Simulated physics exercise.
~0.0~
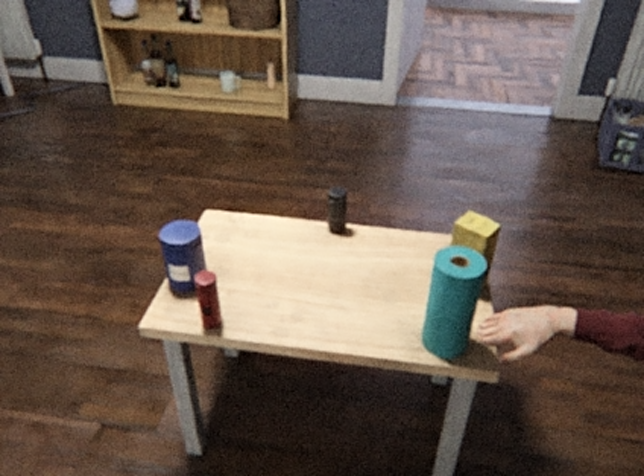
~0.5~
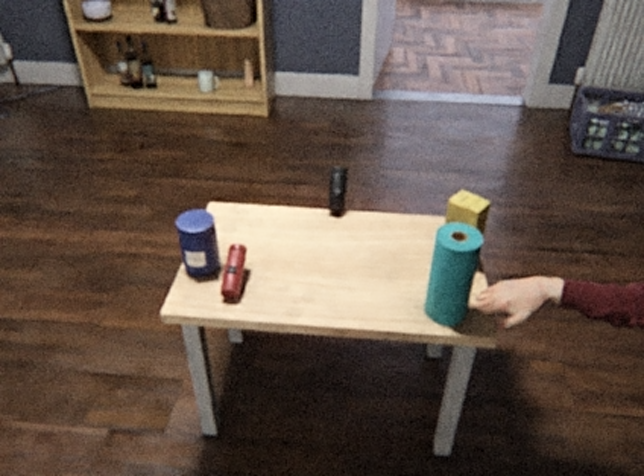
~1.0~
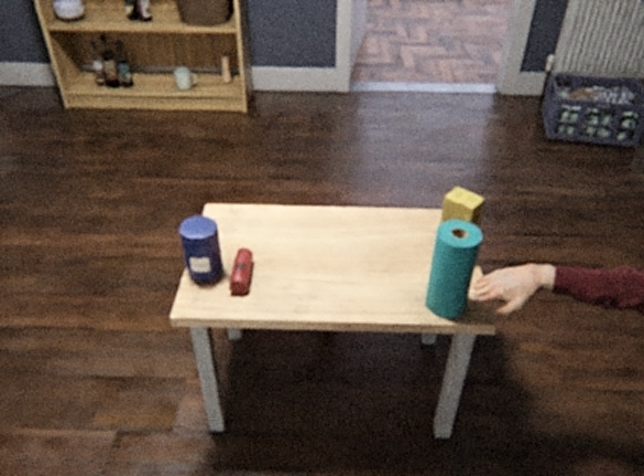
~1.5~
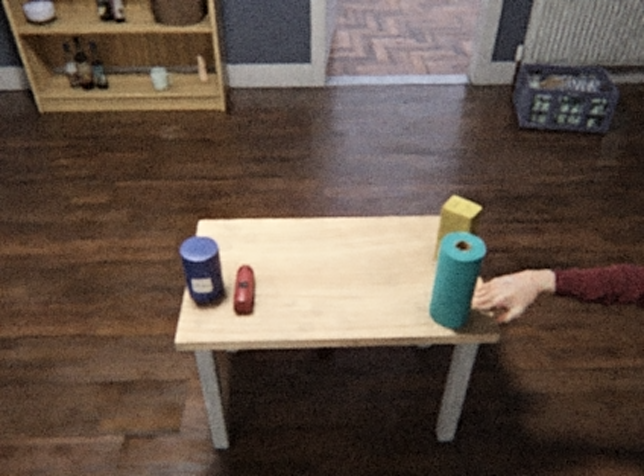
In a room with a dark wooden floor, a hand stayed beside a small table as the black container tipped at the back and disappeared from the tabletop, while the red one toppled and lay beside the blue jar, the others still upright.
